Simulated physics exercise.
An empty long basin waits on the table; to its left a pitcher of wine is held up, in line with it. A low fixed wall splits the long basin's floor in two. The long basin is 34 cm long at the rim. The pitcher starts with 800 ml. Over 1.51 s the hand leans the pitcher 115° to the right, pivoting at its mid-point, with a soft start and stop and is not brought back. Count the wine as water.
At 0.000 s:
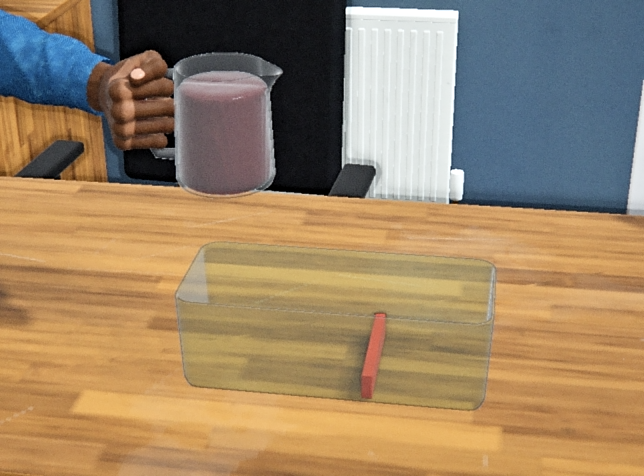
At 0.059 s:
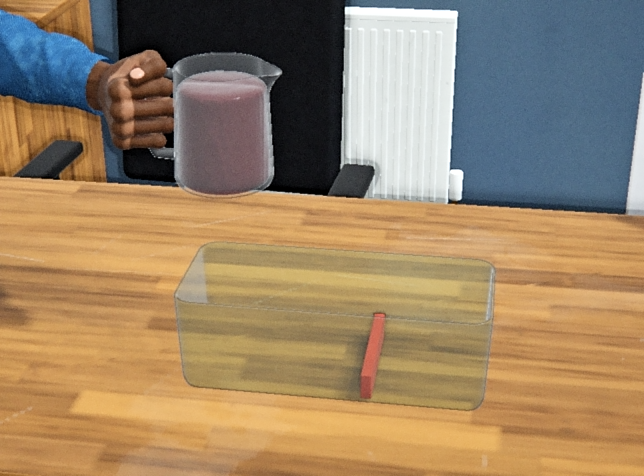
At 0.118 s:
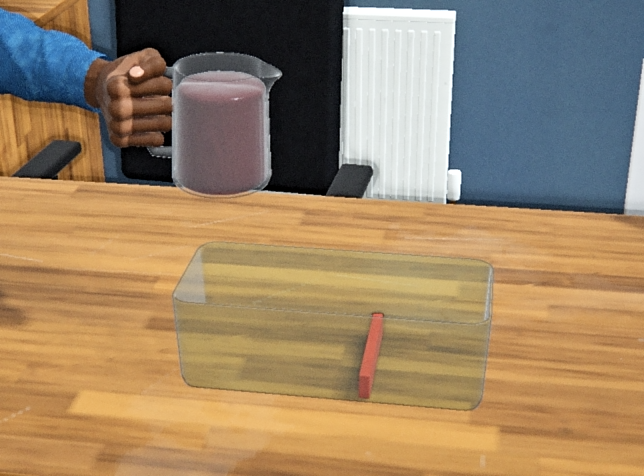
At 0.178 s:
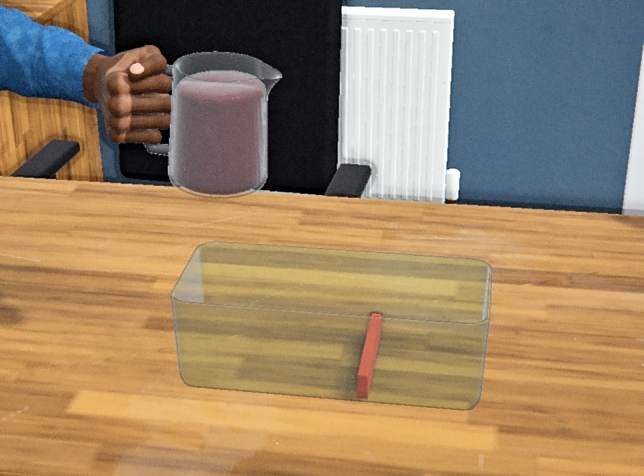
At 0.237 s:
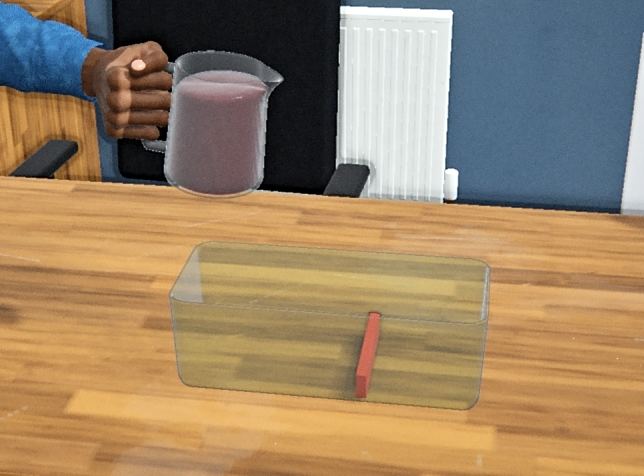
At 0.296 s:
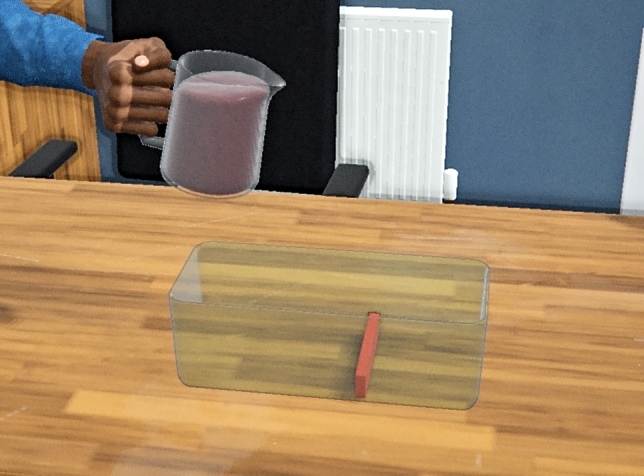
A glass pitcher of dark pinkish-red wine is held up by a hand in a blue sleeve at the upper left, above a wooden table seen from slightly above. On the table sits an empty, clear yellowish long basin with a low red wall standing across its inside, with a white radiator and blue wall behind. The hand slowly leans the pitcher slightly to the right, while the view barely shifts.
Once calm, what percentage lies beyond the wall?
The far part has some 43 per cent.
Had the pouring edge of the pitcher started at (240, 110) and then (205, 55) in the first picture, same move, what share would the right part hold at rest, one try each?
First 10, then 15 per cent.
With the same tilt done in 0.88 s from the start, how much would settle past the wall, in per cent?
In that case some 25 per cent.
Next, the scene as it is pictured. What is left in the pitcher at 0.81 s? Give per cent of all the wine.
Some 84 per cent.
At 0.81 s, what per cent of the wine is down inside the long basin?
About 3 per cent.
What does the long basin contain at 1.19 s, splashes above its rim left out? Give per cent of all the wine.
Some 48 per cent.
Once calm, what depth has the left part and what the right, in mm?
Some 16 mm on the left and 20 mm on the right.
By 0.81 s the tilt is 64° and 85 per cent is still to pour, 2 is left of the wall and 1 right of it.
By 1.19 s the tilt is 102° and 29 per cent is still to pour, 16 is left of the wall and 32 right of it.
By 1.58 s the tilt is 115° and 1 per cent is still to pour, 52 is left of the wall and 42 right of it.
By 2.01 s the tilt is 115° and 0 per cent is still to pour, 55 is left of the wall and 43 right of it.
At rest 55 per cent lies left of the wall, 43 right of it and 2 outside.
